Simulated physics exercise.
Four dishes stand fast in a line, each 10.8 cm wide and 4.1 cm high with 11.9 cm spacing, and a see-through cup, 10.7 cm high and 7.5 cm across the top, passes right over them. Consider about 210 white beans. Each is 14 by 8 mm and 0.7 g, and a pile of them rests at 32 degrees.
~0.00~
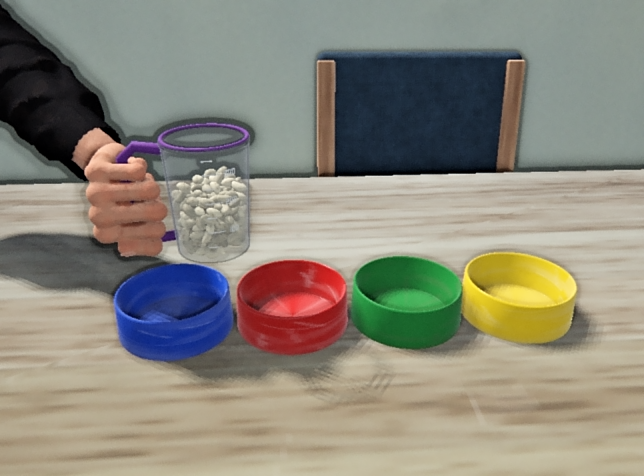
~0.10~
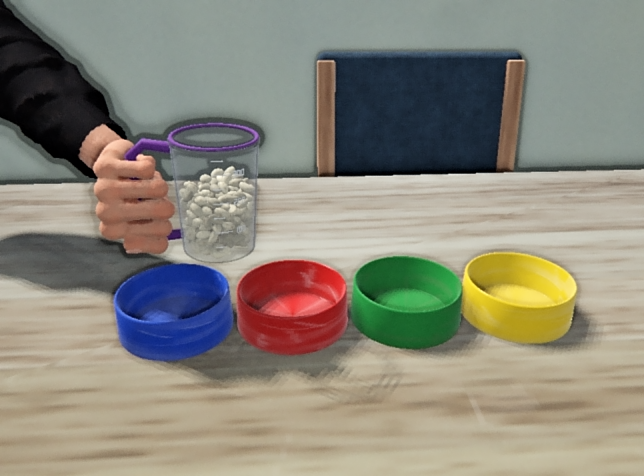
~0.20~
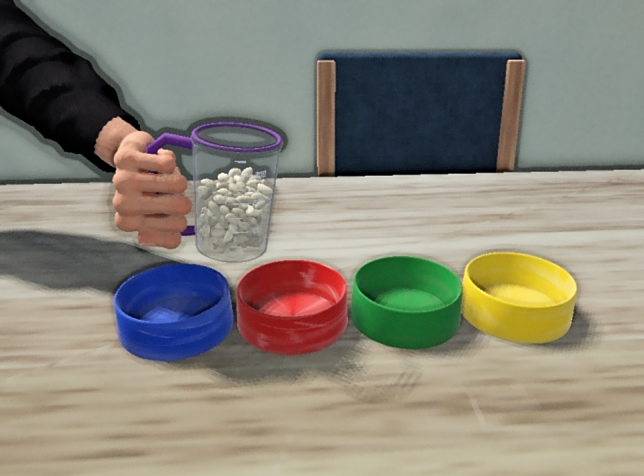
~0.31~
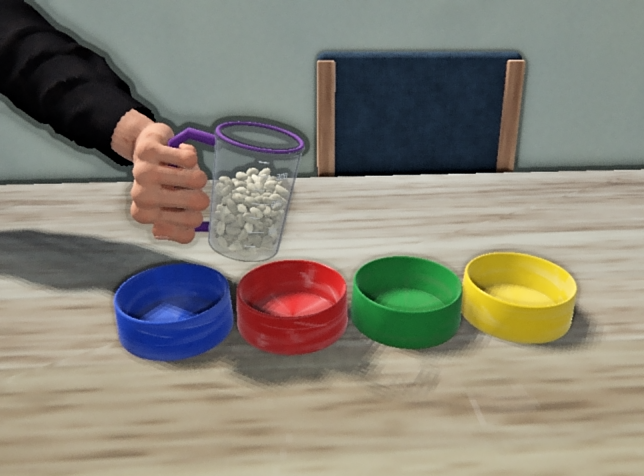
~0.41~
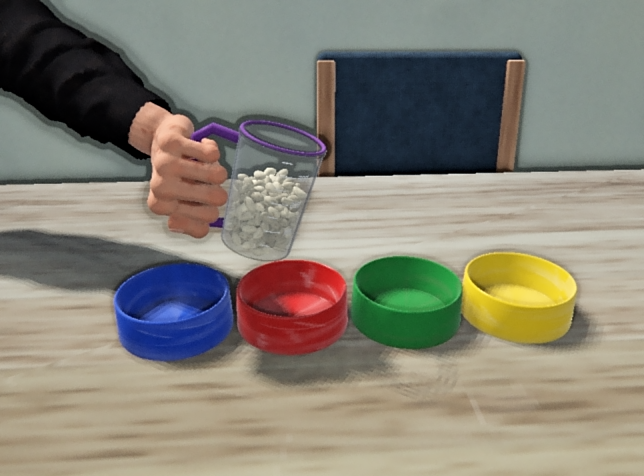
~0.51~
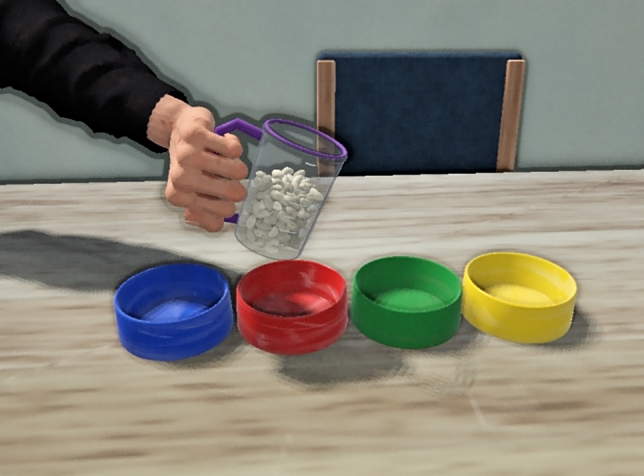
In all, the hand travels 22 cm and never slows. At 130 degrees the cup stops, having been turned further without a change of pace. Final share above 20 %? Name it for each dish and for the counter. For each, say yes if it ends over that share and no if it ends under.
One by one: Red: One in five or fewer, blue: One in five or fewer, green: One in five or fewer, yellow: More than one in five, counter: One in five or fewer.
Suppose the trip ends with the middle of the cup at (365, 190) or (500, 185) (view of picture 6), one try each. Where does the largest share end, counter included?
Top receivers, in order: Green and yellow.
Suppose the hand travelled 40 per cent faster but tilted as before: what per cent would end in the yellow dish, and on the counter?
Yellow: 100; counter: 0.
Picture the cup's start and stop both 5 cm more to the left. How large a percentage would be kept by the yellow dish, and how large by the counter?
The yellow dish would get 0 and the counter 10.
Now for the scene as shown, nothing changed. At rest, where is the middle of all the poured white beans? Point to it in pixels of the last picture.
In the last view, approximately (510, 296).
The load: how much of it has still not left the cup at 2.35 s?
I'd put it at roughly 95 per cent.
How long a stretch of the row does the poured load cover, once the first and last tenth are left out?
6 cm.
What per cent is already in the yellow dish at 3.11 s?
100 %.
After 1.61 s, tilt 71 degrees; cup holds 100 %.
Then, at 2.35 s, tilt 105 degrees; cup holds 95 %, yellow 5 %.
After 3.11 s, tilt 130 degrees; cup holds 0 %, yellow 100 %.
At rest (3.5 s), red 0 %, blue 0 %, green 0 %, yellow 100 %, counter 0 %.
